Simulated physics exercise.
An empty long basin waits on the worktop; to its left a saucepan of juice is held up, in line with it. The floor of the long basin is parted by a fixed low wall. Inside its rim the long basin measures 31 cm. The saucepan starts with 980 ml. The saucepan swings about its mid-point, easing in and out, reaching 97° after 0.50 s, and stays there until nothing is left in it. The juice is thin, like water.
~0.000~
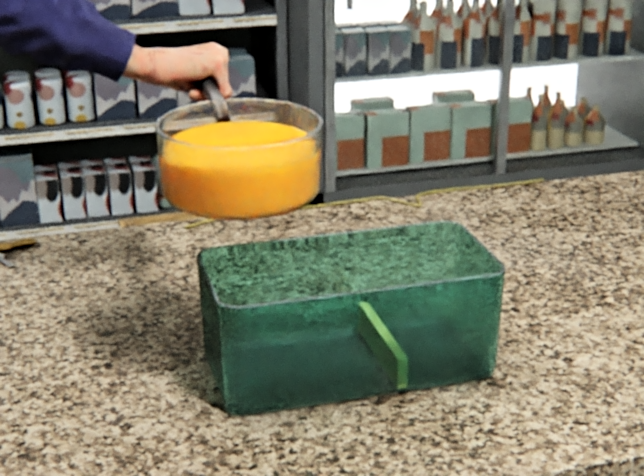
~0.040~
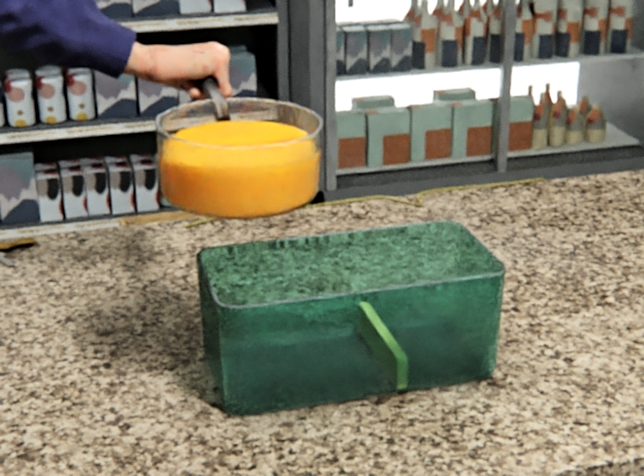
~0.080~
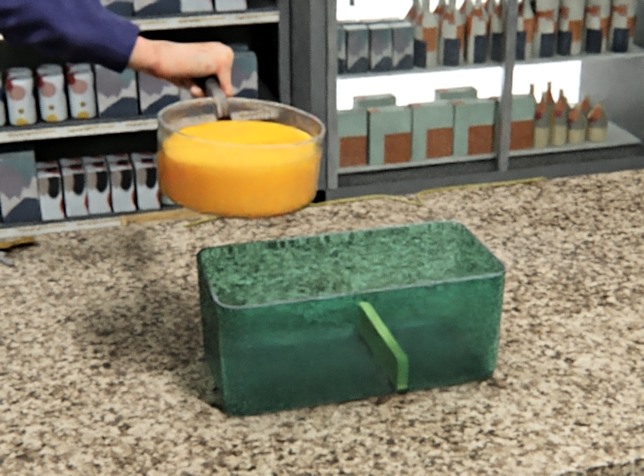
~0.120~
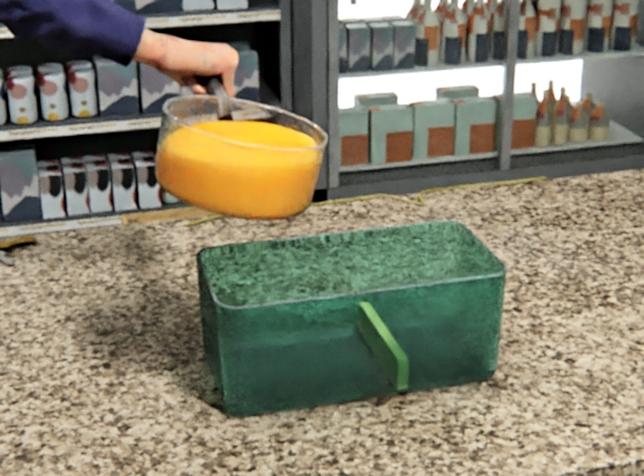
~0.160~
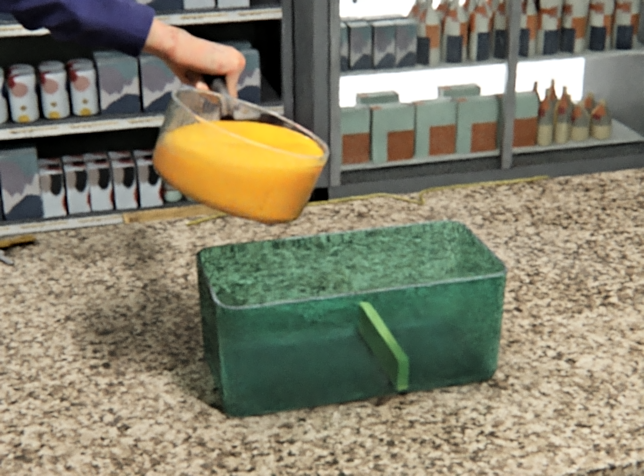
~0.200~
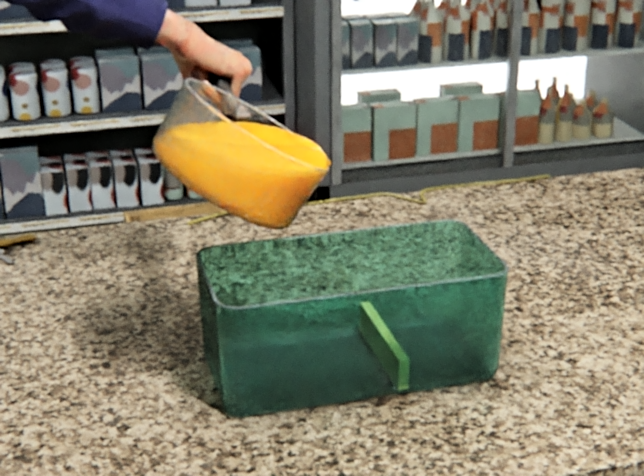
The footage shows a hand holding a clear saucepan of orange juice above an empty green rectangular basin on a speckled worktop, then gradually tilting it to the right until the juice reaches the lowered side of its rim.
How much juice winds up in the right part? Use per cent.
Roughly 22 per cent is past the wall.
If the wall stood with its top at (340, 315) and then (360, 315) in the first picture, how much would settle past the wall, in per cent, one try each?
In turn about 55 and 40 per cent.
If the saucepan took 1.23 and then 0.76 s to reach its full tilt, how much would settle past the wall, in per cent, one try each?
First 40, then 30 per cent.
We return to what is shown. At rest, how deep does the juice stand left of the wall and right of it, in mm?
Some 26 mm on the left and 14 mm on the right.
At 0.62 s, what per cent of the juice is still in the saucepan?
Near 8 in a hundred.
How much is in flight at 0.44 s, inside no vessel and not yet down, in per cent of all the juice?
Some 44 per cent.
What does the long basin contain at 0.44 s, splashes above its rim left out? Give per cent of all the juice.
Some 30 per cent.
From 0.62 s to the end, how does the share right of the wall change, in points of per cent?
The share moves up, by some 6 per cent.
By 0.44 s the tilt is 94° and 28 per cent is still to pour, 27 is left of the wall and 3 right of it.
By 0.62 s the tilt is 97° and 8 per cent is still to pour, 71 is left of the wall and 16 right of it.
By 0.80 s the tilt is 97° and 2 per cent is still to pour, 64 is left of the wall and 20 right of it.
By 1.00 s the tilt is 97° and 1 per cent is still to pour, 68 is left of the wall and 22 right of it.
At rest 69 per cent lies left of the wall, 22 right of it and 9 outside.
